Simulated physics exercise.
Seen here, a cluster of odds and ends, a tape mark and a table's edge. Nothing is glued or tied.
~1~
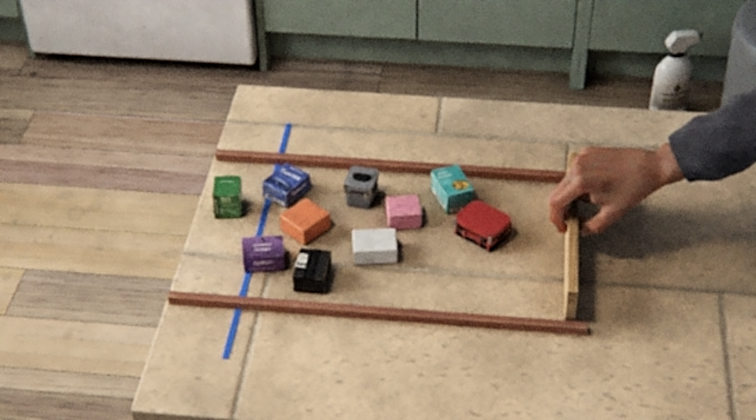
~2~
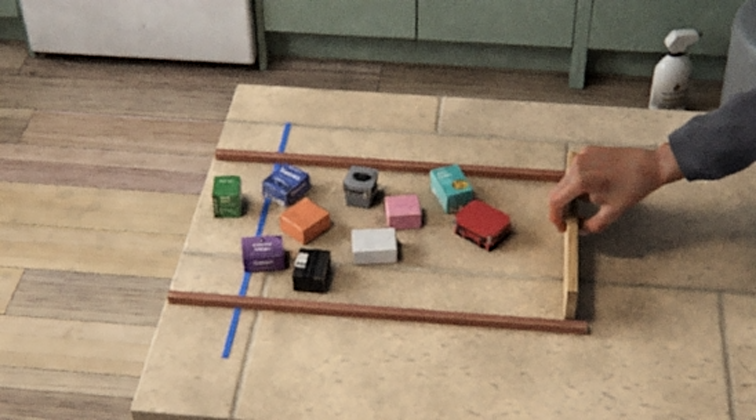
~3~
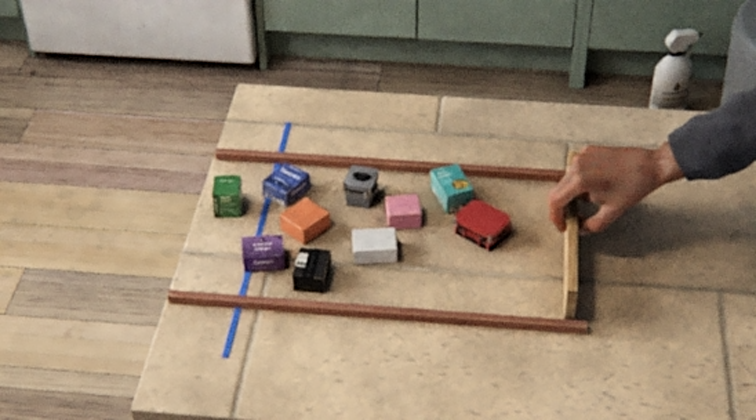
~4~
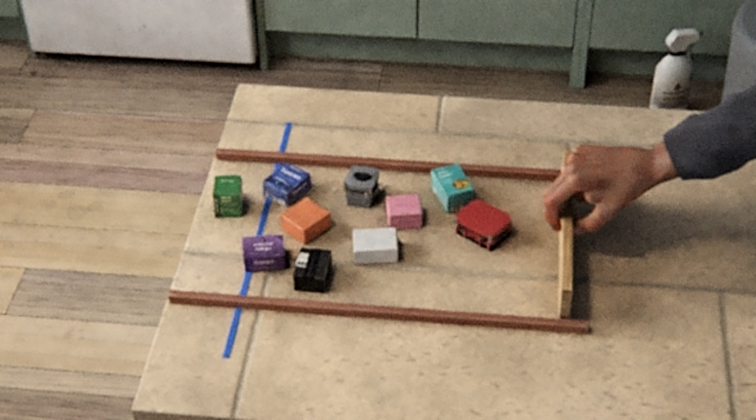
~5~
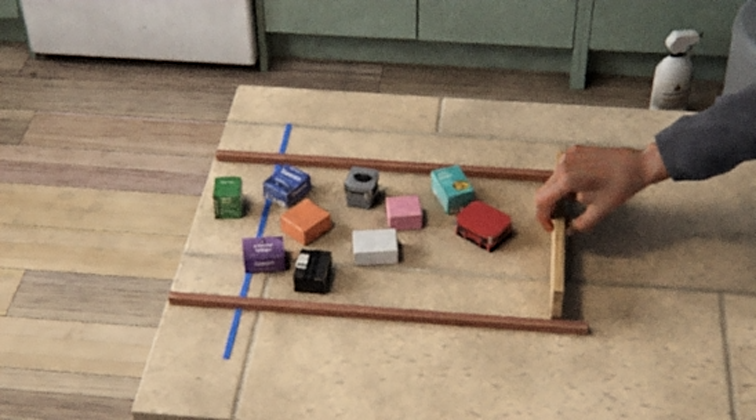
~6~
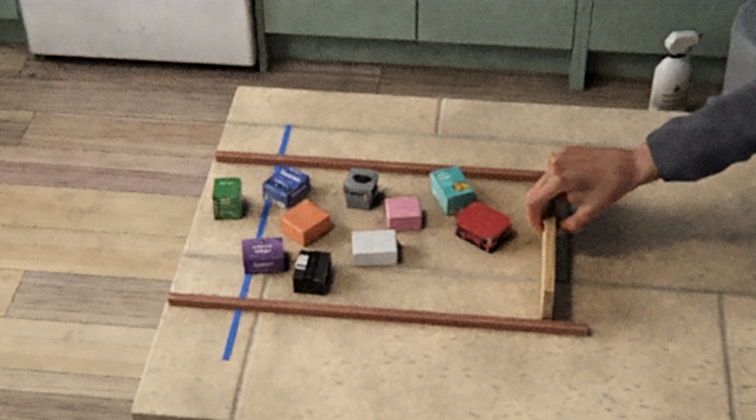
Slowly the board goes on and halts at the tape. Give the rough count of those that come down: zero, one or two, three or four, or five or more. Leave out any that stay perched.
Here the number that fall off is one or two.
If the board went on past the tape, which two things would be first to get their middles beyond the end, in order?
The order is the green box, then the blue box.
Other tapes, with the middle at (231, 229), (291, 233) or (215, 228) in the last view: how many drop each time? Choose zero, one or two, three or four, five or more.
For each place: At least five; zero; five or over.
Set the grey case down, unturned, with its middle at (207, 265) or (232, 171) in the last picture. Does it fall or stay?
In that order, it drops off; is lost.
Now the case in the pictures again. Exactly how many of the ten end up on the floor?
In all, 2 of them.
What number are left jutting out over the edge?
Overhanging: 2.
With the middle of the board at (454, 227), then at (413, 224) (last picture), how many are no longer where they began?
At the one place 3, at the other 5.
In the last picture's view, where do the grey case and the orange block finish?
Near (232, 163) and (196, 223).
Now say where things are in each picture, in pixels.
In the first frame, green box (228, 197); purple box (264, 254); blue box (287, 186); board (572, 234); tape (260, 229).
In the second frame, purple box (263, 253); board (571, 233).
In the third frame, blue box (286, 185); turquoise box (452, 188).
In the fourth frame, green box (228, 196); grey case (362, 186).
In the fifth frame, purple box (264, 254); white block (375, 247).
In the sixth frame, green box (228, 198); purple box (263, 255); blue box (286, 187); board (549, 234); tape (260, 231).
Soon after, none off yet; green box at rest near (228, 198); purple box at rest near (263, 255); blue box at rest near (286, 187).
Then, none off yet; green box at rest near (228, 198); purple box moving near (253, 257); blue box moved a little near (271, 188).
At rest, the number that fall off is one or two; fallen, blue box and green box.
